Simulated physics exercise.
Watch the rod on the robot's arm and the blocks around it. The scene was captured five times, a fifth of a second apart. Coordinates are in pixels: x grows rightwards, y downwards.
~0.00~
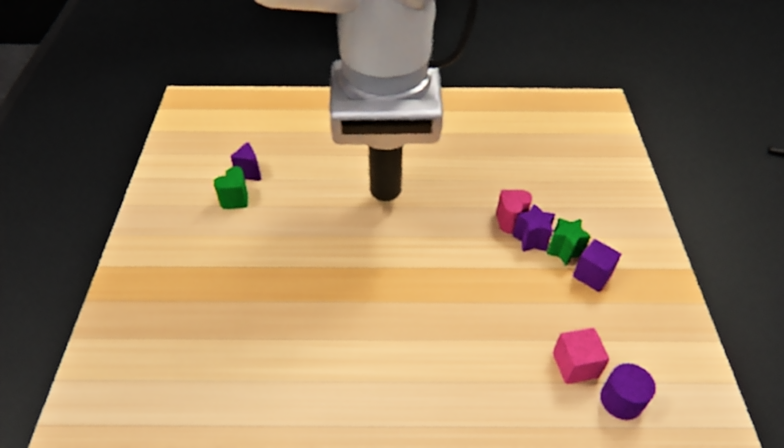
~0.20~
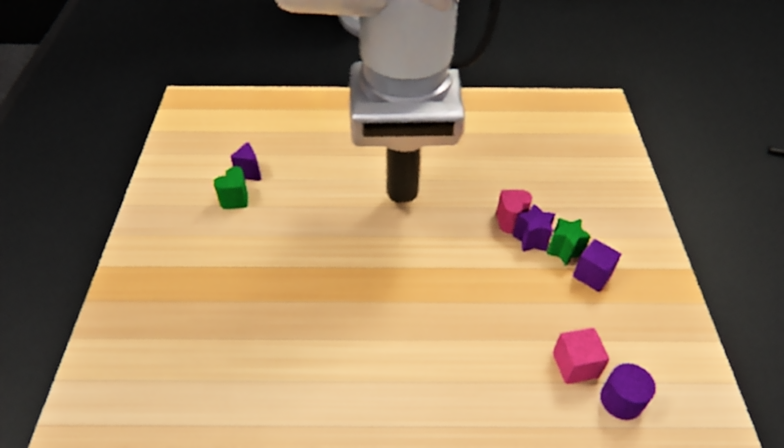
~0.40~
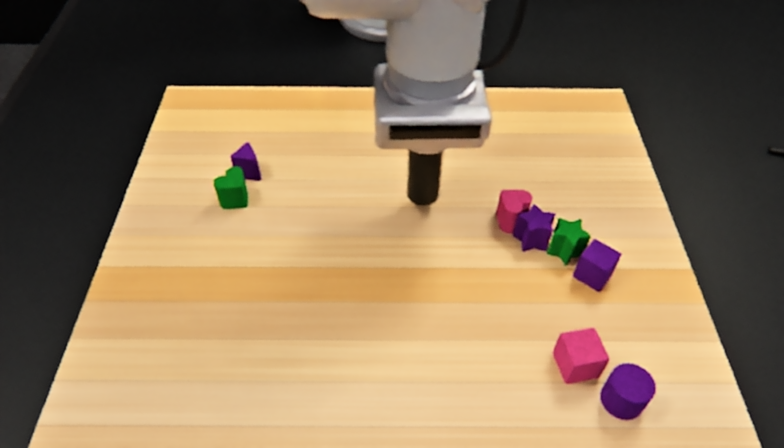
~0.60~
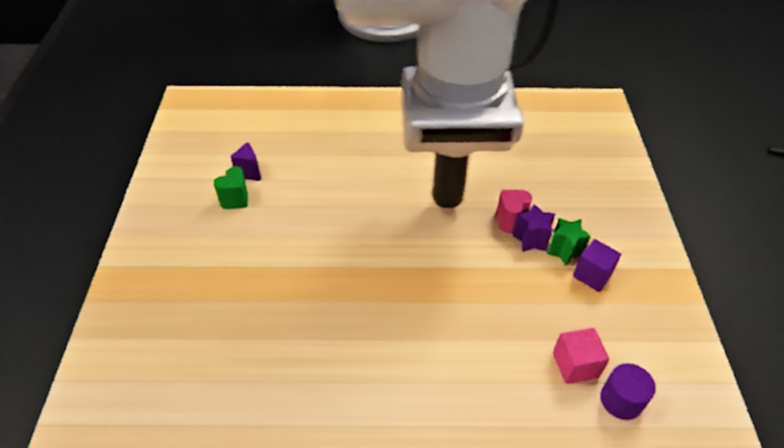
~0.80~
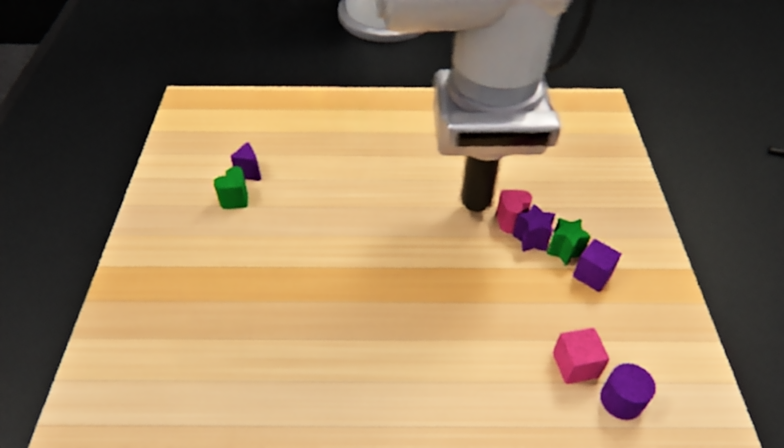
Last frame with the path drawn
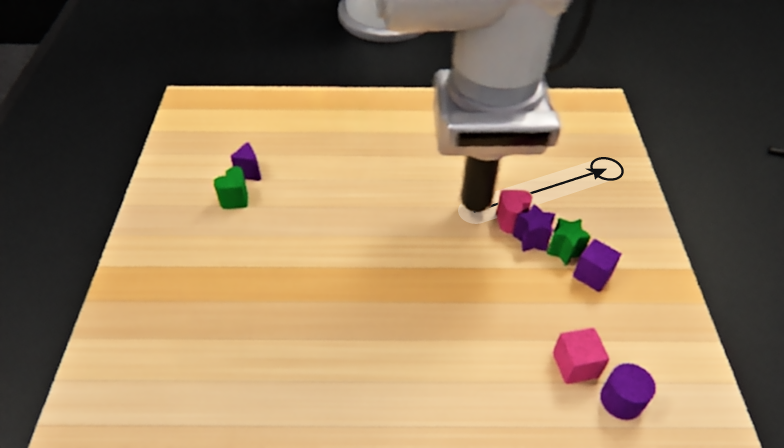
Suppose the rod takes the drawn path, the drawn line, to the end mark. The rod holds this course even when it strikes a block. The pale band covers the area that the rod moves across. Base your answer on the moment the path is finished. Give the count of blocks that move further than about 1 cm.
Answer: 1.
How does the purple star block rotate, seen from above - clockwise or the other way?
It twists clockwise.
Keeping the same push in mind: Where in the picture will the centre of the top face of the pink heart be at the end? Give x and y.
I'd expect the centre of its top face to be at (544, 194).
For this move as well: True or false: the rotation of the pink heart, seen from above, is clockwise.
It is true.
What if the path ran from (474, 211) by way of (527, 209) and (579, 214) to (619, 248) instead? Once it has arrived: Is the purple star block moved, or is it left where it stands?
It is moved off its spot.
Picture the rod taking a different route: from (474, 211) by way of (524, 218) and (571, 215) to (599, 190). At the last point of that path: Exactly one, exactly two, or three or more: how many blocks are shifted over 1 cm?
I foresee three or more blocks being moved.
Path on the board, in a line from (474, 211) to (607, 169).
The first path, step by step. One third of the way, rod at (524, 185); pink heart at (542, 195), turned 85° clockwise; purple star block at (542, 221), turned 20° clockwise.
Two thirds of the way, rod at (569, 171); pink heart at (544, 194), turned 95° clockwise; purple star block at (542, 221), turned 20° clockwise.
At the end, rod at (611, 157); pink heart at (544, 194), turned 95° clockwise; purple star block at (542, 221), turned 20° clockwise; green star block in place.
